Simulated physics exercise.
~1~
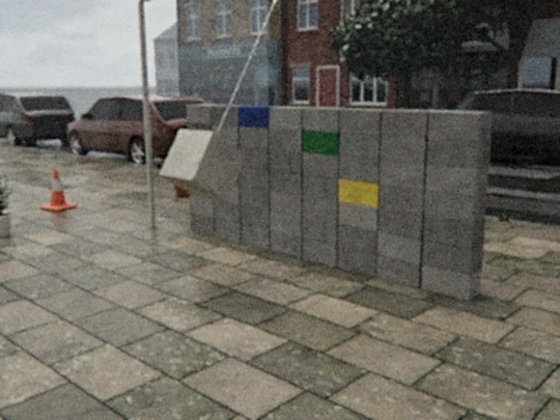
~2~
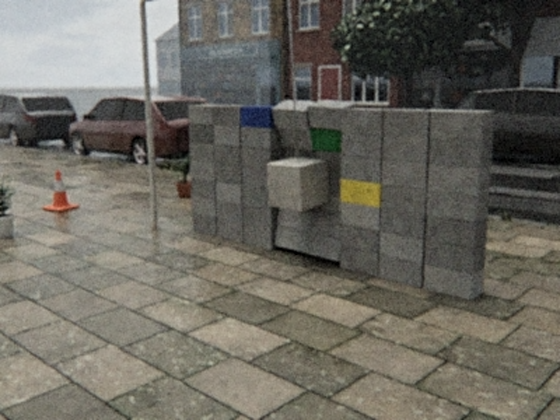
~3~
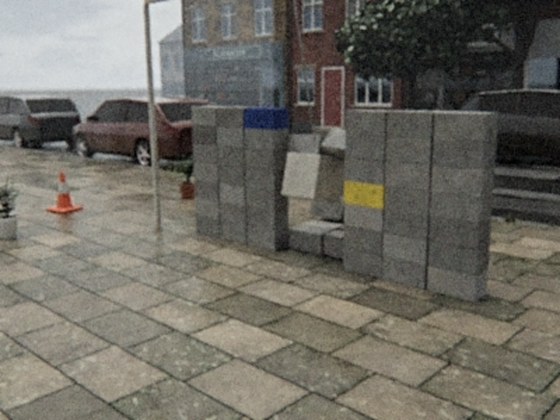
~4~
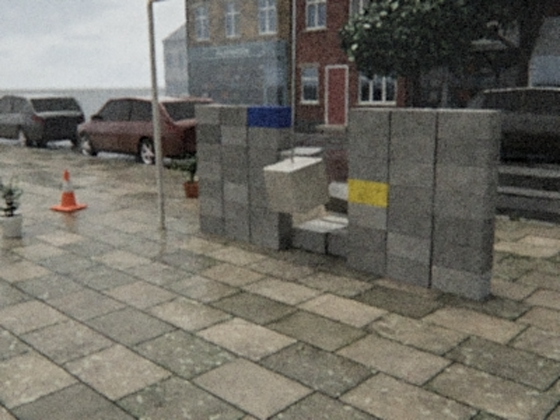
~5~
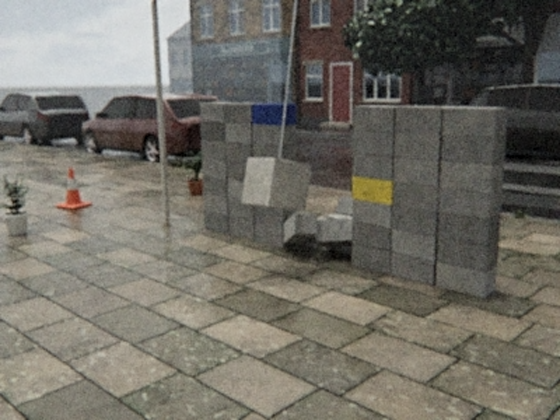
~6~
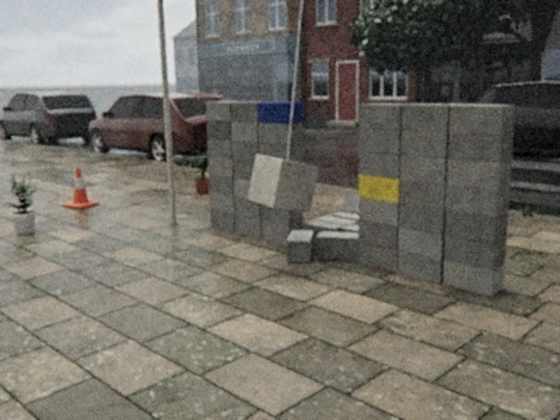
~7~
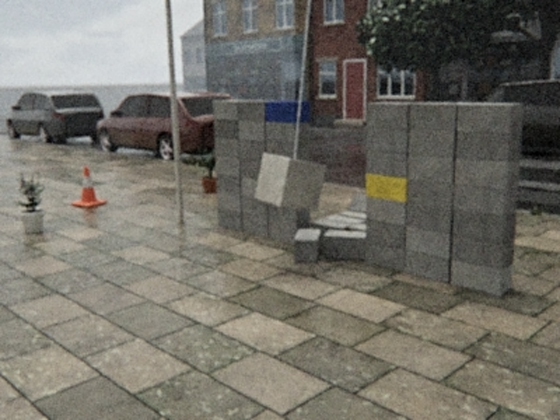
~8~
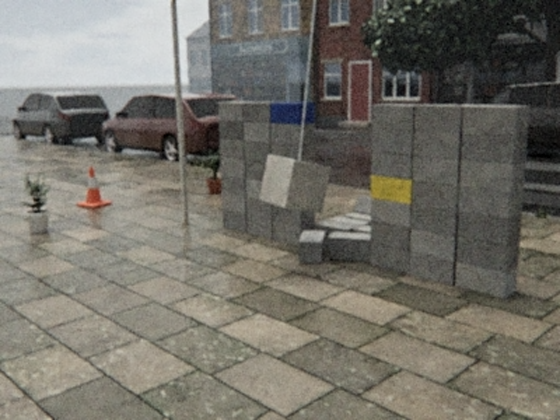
The video shows a pale block on a line swinging into a grey block wall beside a road, knocking out a middle section including the green block, then hanging tilted by the gap while the blue and yellow blocks stay in place.
